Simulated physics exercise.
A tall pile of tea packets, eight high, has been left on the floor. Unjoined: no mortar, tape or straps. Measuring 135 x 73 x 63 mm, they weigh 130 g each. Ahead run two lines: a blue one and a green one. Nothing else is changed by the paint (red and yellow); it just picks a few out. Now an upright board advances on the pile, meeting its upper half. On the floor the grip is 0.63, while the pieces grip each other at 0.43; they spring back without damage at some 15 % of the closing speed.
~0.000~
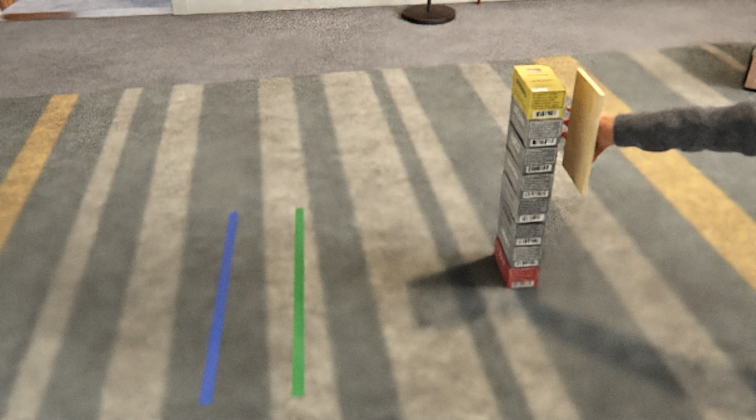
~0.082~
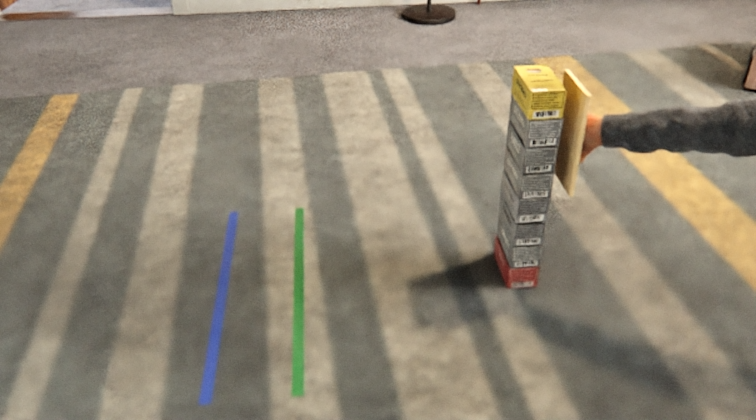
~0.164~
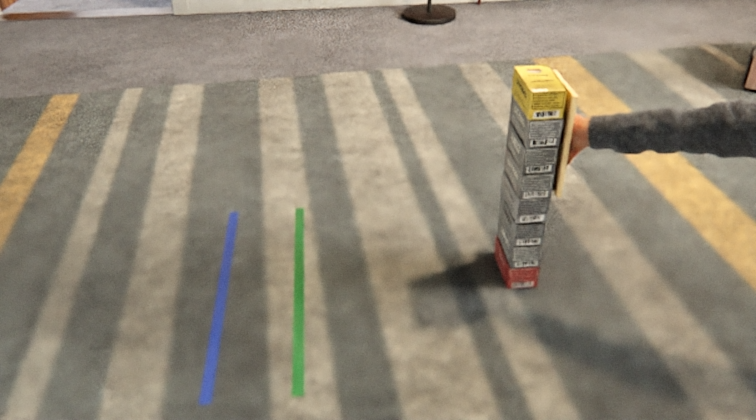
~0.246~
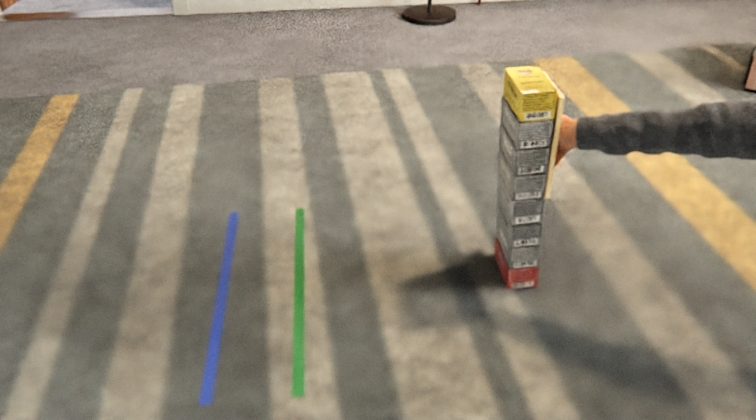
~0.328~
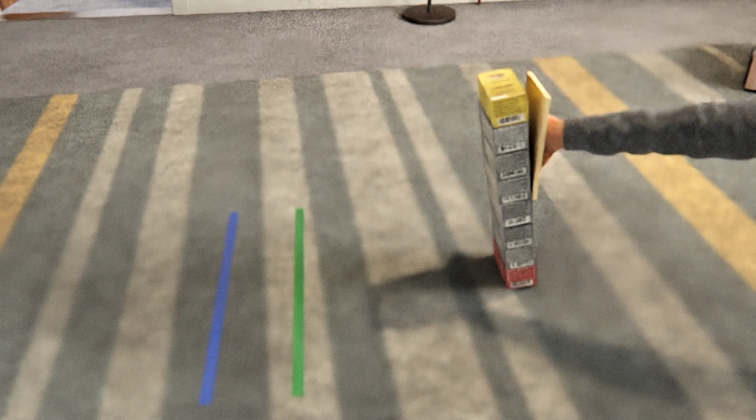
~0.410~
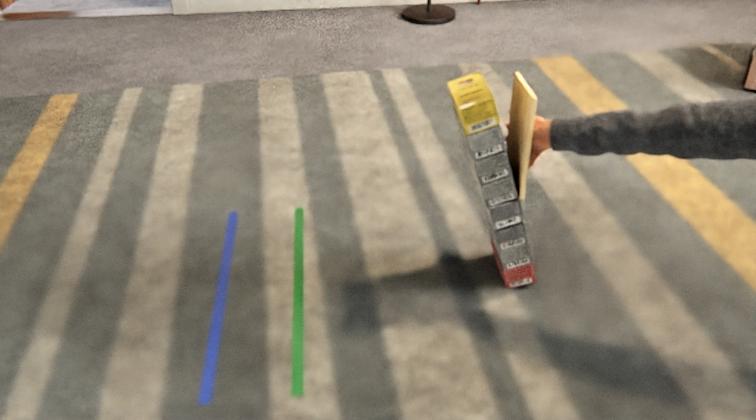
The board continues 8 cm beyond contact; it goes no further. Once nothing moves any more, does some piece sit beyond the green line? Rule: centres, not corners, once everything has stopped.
Not crossed.
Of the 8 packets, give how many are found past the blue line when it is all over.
Counting them up, I get 0.
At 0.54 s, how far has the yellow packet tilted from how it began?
Some 40°.
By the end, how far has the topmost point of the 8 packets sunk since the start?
By about 25 cm, start to end.
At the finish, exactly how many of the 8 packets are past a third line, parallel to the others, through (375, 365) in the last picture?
That gives a count of 1.
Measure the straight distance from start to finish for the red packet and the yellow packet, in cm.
For red it's 2 cm, and for yellow it's 62 cm.
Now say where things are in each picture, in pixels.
In the first picture (pixels give the middle of a visible side), board (595, 134) 7 cm short; green line, near end, (299, 370); blue line, near end, (209, 378); red packet (523, 278); yellow packet (548, 105); none has stirred.
Board (582, 135) 39 mm short; yellow packet (547, 105), in the second picture.
Board (569, 136) 12 mm short; yellow packet (548, 106), in the third picture.
Board (557, 137) 15 mm in; yellow packet (538, 107) 19 mm from its place; movement in 6 of them, in the fourth picture.
Board (543, 137) 42 mm in; yellow packet (510, 111) 9° from how it stood; red packet (522, 278) 8° from how it stood; steepest lean 10°, the packet at (519, 237); movement in 8 of them, in the fifth picture.
Board (530, 138) 7 cm in; green line, near end, (298, 370); blue line, near end, (208, 377); yellow packet (480, 117) 18° from how it stood; red packet (520, 277) 14° from how it stood; movement in 8 of them, in the sixth picture.
After 0.54 s, none of the 8 packets past the green line, 8 disturbed; yellow packet 43° from how it stood, 6 cm lower; red packet 16° from how it stood.
After 0.72 s, none of the 8 packets past the green line, 8 disturbed; yellow packet on its side; red packet 16° from how it stood.
In the end (1.5 s), none of the 8 packets past the green line, 8 disturbed; yellow packet on its side; red packet 16° from how it stood. The farthest middle lies 9 cm short of that line. From the last view, middles, yellow packet near (335, 272), red packet near (512, 259).
